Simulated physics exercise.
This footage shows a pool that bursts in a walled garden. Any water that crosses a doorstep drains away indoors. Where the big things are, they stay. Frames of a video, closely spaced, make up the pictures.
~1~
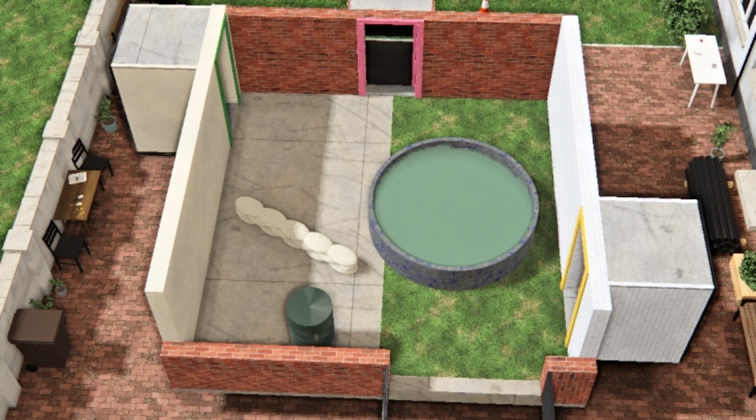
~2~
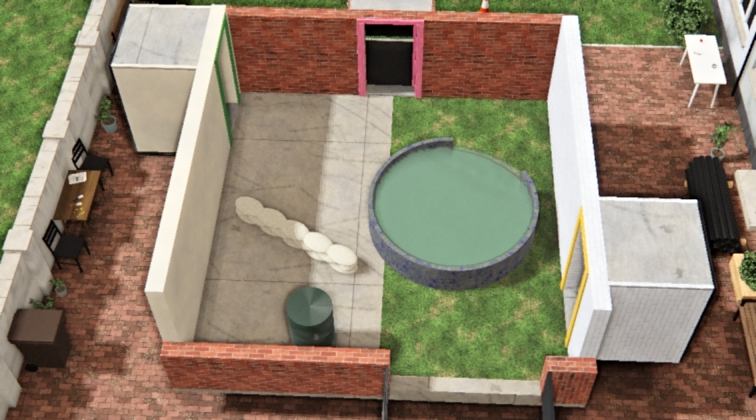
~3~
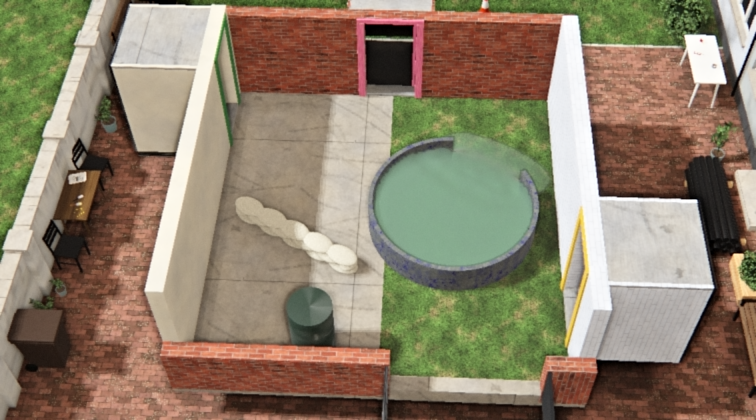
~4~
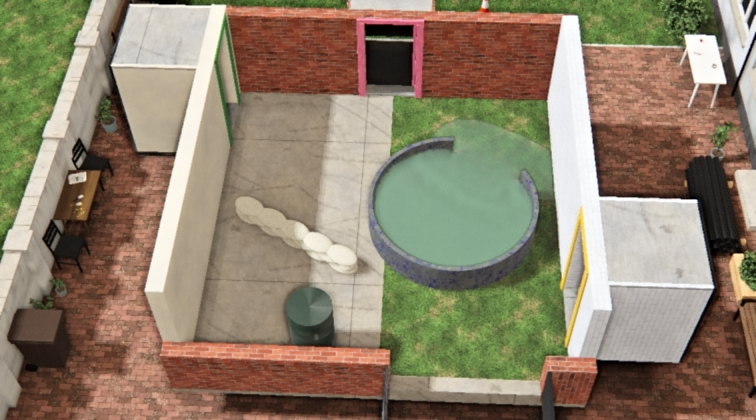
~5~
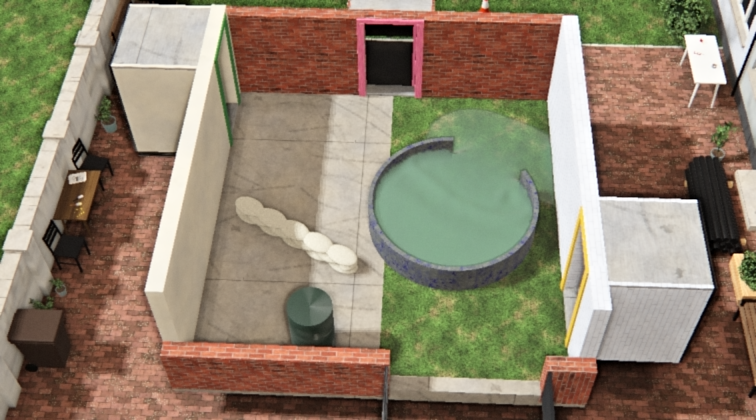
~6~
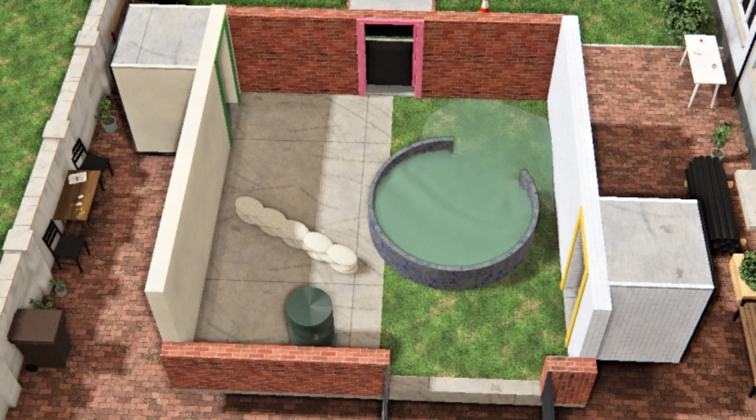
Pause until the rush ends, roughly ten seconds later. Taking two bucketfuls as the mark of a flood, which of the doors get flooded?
The yellow door stays below the mark, the green door gets flooded, the pink door gets flooded.
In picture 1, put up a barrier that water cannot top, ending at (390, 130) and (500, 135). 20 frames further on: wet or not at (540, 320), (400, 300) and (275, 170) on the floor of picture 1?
Taking them in order, I'd say soaked, parched and soaked.
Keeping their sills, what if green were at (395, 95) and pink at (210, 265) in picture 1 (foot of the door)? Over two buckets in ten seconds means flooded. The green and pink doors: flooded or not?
As I see it, the green door exceeds the limit while the pink door stays within limit.
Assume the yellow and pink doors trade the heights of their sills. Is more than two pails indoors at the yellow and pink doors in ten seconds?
Well, the yellow door copes, while the pink door copes.
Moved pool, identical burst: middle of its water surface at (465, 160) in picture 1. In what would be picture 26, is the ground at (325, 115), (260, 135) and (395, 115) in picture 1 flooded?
Result: Inundated; inundated; inundated.
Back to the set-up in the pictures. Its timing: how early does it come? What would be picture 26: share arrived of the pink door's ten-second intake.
Near 20 in a hundred.
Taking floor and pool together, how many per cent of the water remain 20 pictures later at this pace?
Near 100 in a hundred.
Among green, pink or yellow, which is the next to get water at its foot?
From the pictures, my answer is the pink-painted one.
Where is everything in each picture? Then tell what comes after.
Still water in the round pool at (453, 203), in the first frame.
The front is at a hidden place, out from the gap on the round pool's far side, in the second frame.
The front is at (449, 138), out from the gap on the round pool's far side, in the third frame.
Water pours out on the round pool's far side and has run to (449, 125), in the fourth frame.
The front is at (459, 114), out from the gap on the round pool's far side, in the fifth frame.
Water pours out on the round pool's far side and has run to (466, 102), in the sixth frame.
A moment on, water covers 15 % of the floor; the yellow door not reached, the green door not reached, the pink door not reached.
Next, water covers 20 % of the floor; the yellow door not reached, the green door not reached, the pink door wet at the sill, nothing in.
Then, water covers 40 % of the floor; the yellow door wet at the sill, nothing in, the green door not reached, the pink door under two buckets in.
Later, water covers 70 % of the floor; the yellow door wet at the sill, nothing in, the green door far over two buckets in, the pink door over two buckets in.
In the end, water covers 90 % of the floor; the yellow door wet at the sill, nothing in, the green door far over two buckets in, the pink door over two buckets in.
